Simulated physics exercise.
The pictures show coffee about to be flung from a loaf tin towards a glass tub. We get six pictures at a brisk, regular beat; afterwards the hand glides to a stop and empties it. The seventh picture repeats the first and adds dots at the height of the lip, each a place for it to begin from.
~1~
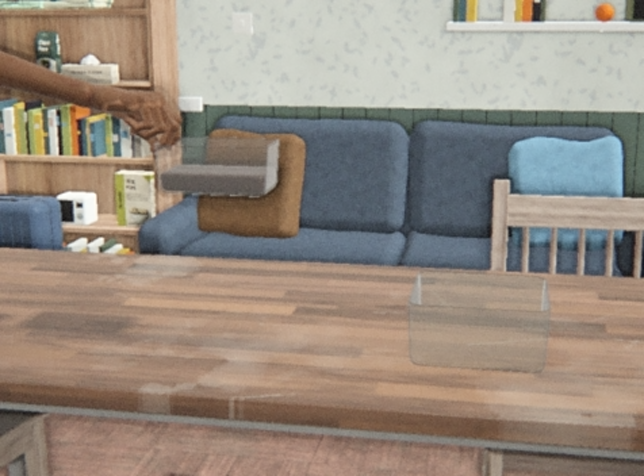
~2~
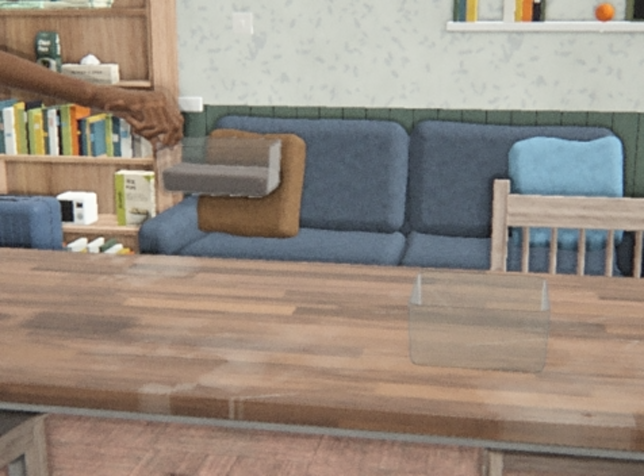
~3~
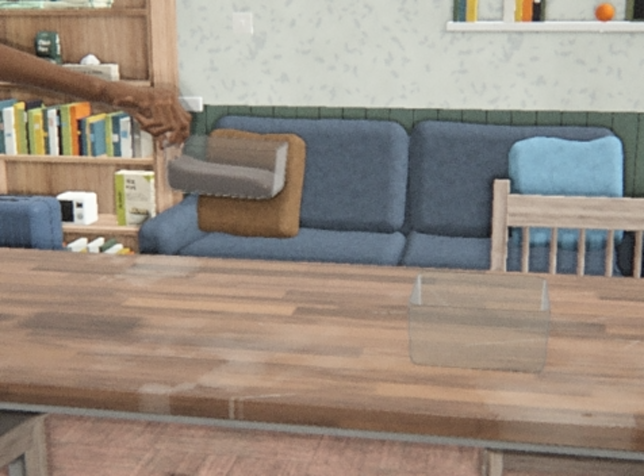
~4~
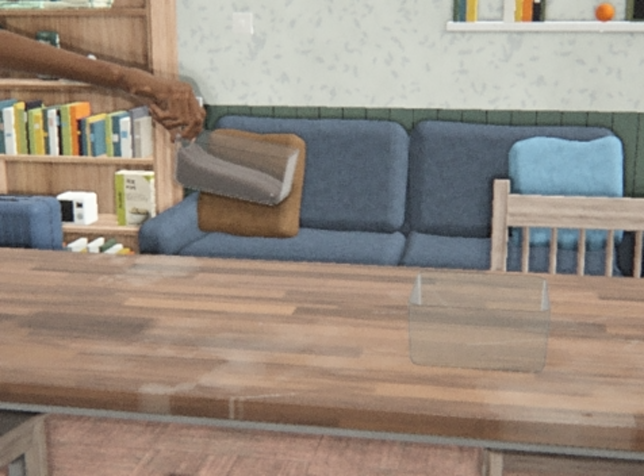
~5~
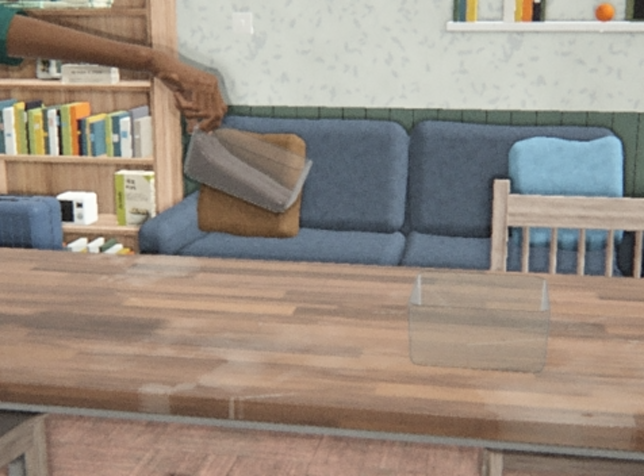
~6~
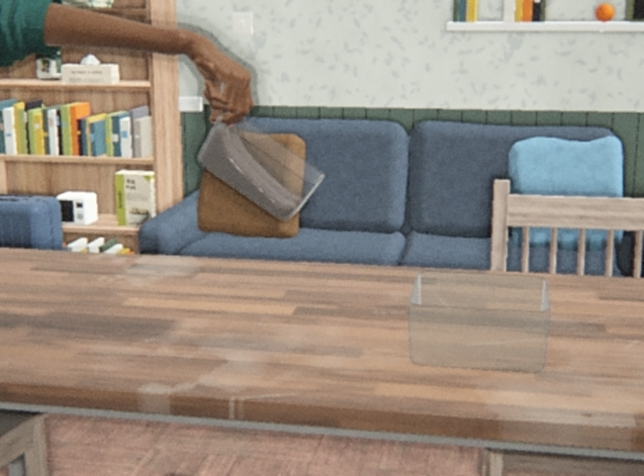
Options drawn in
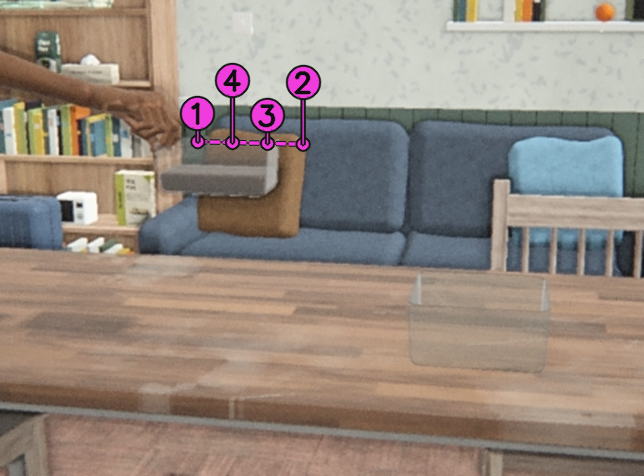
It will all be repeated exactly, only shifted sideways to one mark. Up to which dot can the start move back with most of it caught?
Choose 2.
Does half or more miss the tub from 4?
Yes.
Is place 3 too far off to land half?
Yes.
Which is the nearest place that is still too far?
3 it is.
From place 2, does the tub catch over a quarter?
Yes, it does.
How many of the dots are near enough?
One of them.
On the marked copy, 1 at (197, 141); 2 at (303, 144); 3 at (267, 143); 4 at (232, 142).
For place 1, about 0 % lands in the tub, 99 % falls short.
For place 2, about 66 % lands in the tub, 25 % falls short and 9 % goes beside or beyond.
For place 3, about 24 % lands in the tub, 72 % falls short and 4 % goes beside or beyond.
For place 4, about 7 % lands in the tub, 91 % falls short.
